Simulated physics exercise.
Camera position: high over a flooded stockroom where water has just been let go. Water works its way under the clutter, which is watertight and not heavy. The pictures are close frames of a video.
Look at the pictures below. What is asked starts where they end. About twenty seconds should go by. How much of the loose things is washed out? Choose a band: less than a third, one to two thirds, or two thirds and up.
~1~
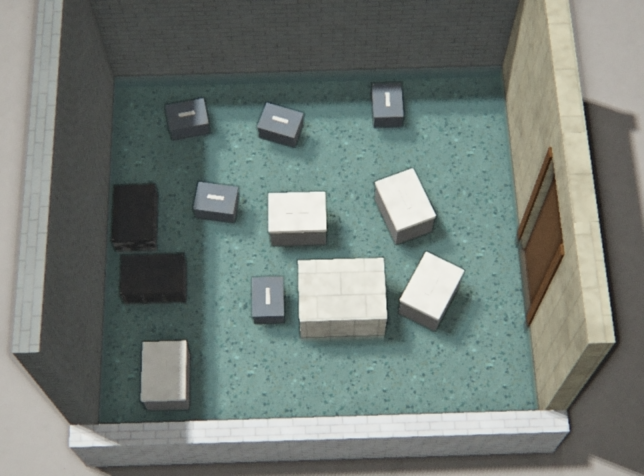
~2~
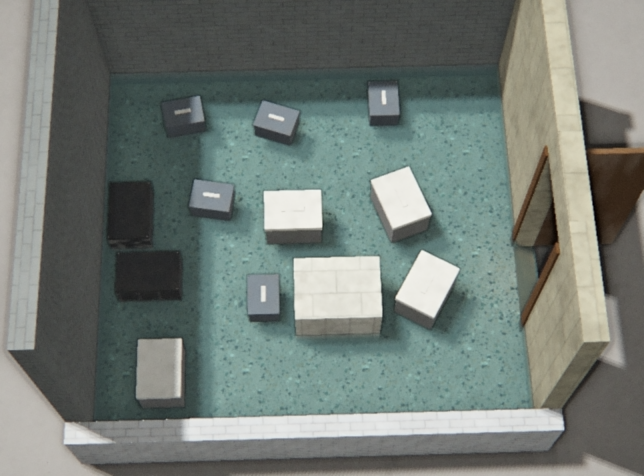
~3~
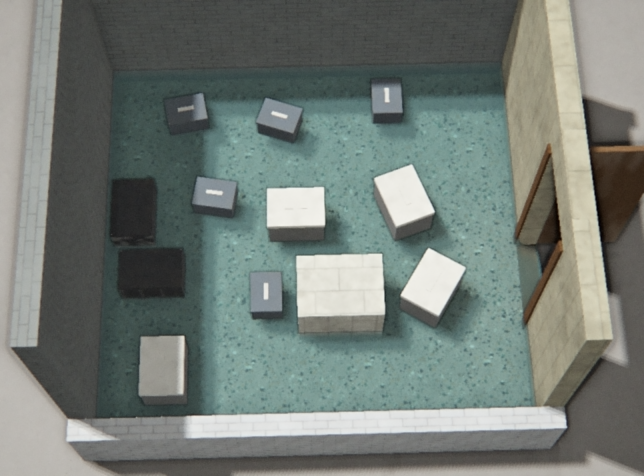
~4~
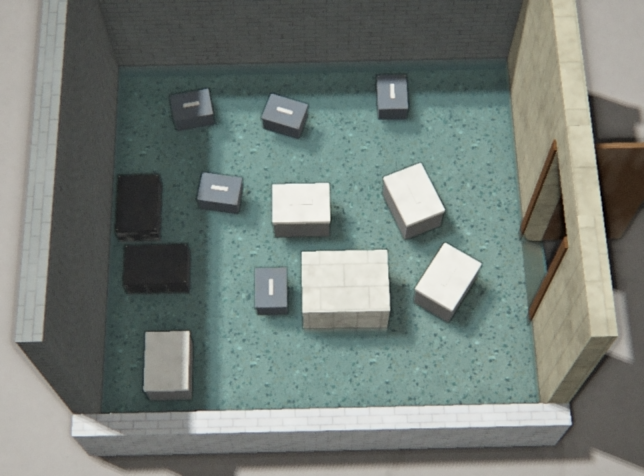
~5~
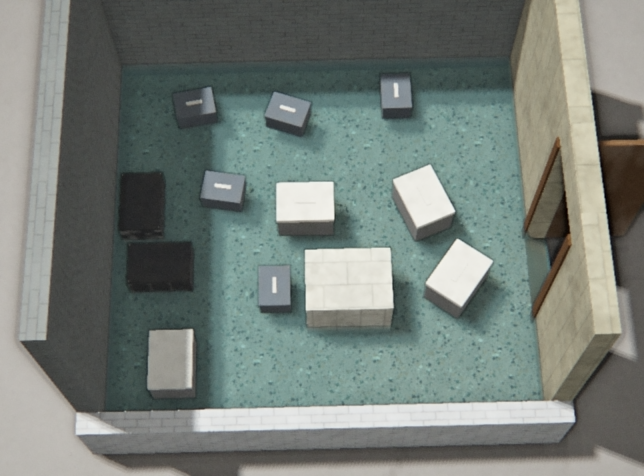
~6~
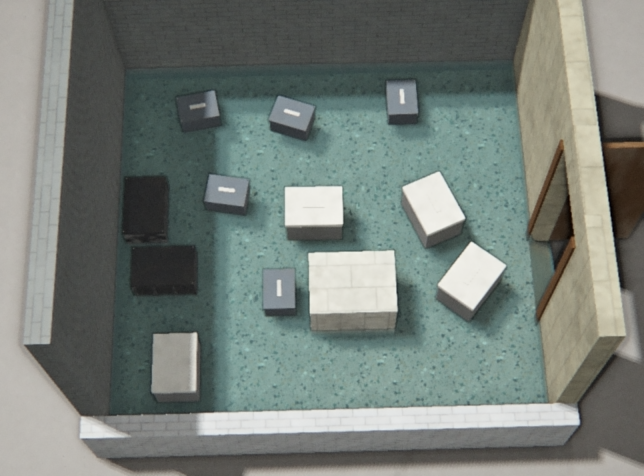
One to two thirds.
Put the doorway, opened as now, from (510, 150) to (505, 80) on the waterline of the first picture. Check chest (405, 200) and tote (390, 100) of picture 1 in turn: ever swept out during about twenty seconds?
One by one, the outcome is flushed out and flushed out.
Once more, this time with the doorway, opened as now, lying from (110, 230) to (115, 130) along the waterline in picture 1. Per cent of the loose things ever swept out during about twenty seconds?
80 per cent or so.
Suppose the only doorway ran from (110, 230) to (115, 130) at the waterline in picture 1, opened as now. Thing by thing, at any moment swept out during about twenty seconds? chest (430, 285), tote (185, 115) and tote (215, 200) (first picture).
Okay, one after another: Never departs, then departs, then departs.
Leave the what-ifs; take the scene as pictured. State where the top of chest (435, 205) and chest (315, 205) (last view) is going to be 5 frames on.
Expect them at roughly (480, 232) and roughly (351, 209).
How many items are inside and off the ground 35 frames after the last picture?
The total is 8.
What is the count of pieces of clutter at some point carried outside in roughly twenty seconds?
So that is 4.
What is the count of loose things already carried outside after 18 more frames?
That comes to 2.
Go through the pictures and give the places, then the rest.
A chest at (432, 285), afloat; a chest at (405, 199), afloat; 0 of 11 have shifted, in the first picture.
A chest at (428, 283), afloat; a chest at (401, 197), afloat; 0 of 11 have shifted, in the second picture.
A chest at (434, 281), afloat; a chest at (404, 195) floats; 0 of 11 have shifted, in the third picture.
A chest at (449, 276) floats, close to its start; a chest at (414, 194), afloat, close to its start; 2 of 11 have shifted, in the fourth picture.
A chest at (460, 272) floats, close to its start; a chest at (424, 196), afloat, close to its start; 2 of 11 have shifted, in the fifth picture.
A chest at (472, 275), afloat, close to its start; a chest at (434, 203) floats, close to its start; 4 of 11 have shifted, in the sixth picture.
A moment on, 1 of 11 are out; 10 afloat.
Next, 2 of 11 are out; 9 afloat.
Later, 3 of 11 are out; 8 afloat.
In the end, 4 of 11 are out; 7 afloat.
